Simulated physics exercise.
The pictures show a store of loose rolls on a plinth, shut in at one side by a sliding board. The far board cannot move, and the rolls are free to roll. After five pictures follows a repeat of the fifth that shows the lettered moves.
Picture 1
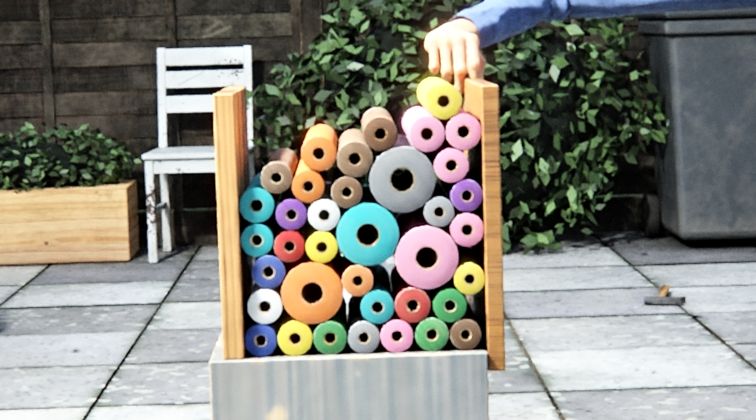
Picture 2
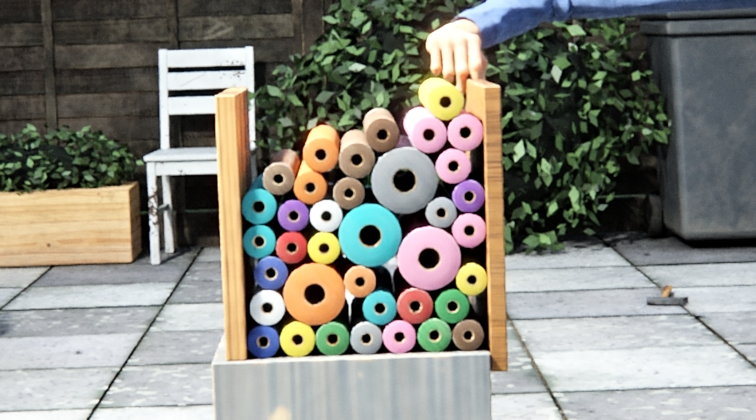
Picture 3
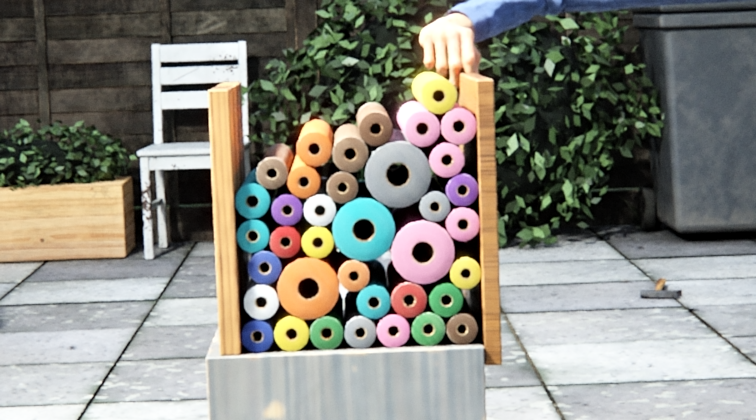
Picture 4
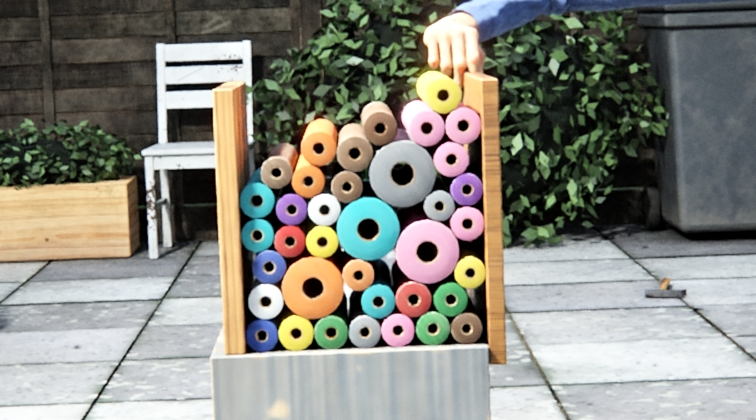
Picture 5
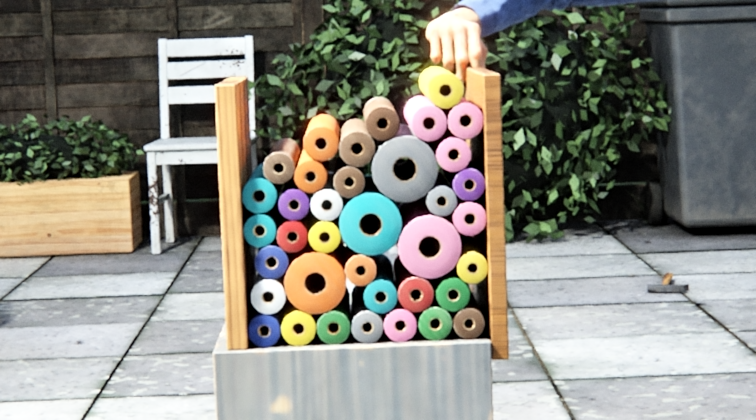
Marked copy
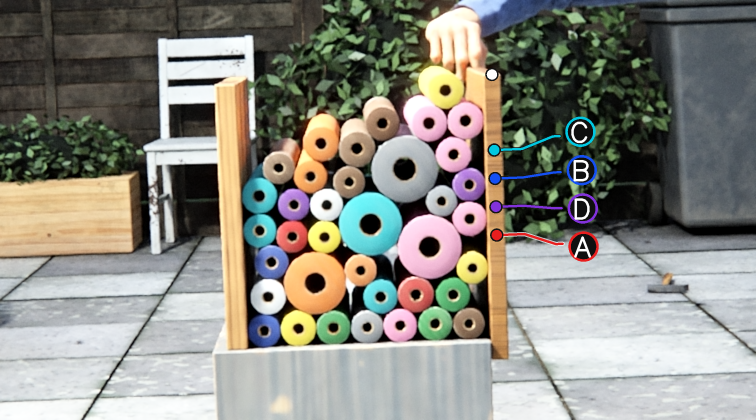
Colourful rolls, seen end-on and straight ahead on a paved yard, are stacked between two upright wooden boards on a pale grey plinth. Large grey, teal, pink and orange rolls sit among smaller ones, with a white chair and leafy planter at left and a dark bin at right. A hand stays on the top yellow roll beside the right board while the view jitters slightly and the pile shows no clear movement.
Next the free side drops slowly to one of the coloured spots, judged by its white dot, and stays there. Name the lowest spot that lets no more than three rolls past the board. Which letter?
No lower than D.
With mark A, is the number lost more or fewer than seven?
It loses fewer than seven.
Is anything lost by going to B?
Yes.
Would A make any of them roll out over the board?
Yes, at A.
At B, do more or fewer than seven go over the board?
Fewer than seven.
On the marked copy, A at (497, 235); B at (495, 178); C at (495, 150); D at (496, 207); the white dot at (492, 74).
Following D. Soon after the start, top of the board (485, 134).
Later, top of the board (487, 203).
In the end, top of the board (487, 206), two out over the board.
As for the rest, A four out over the board; B two out over the board; C one out over the board.
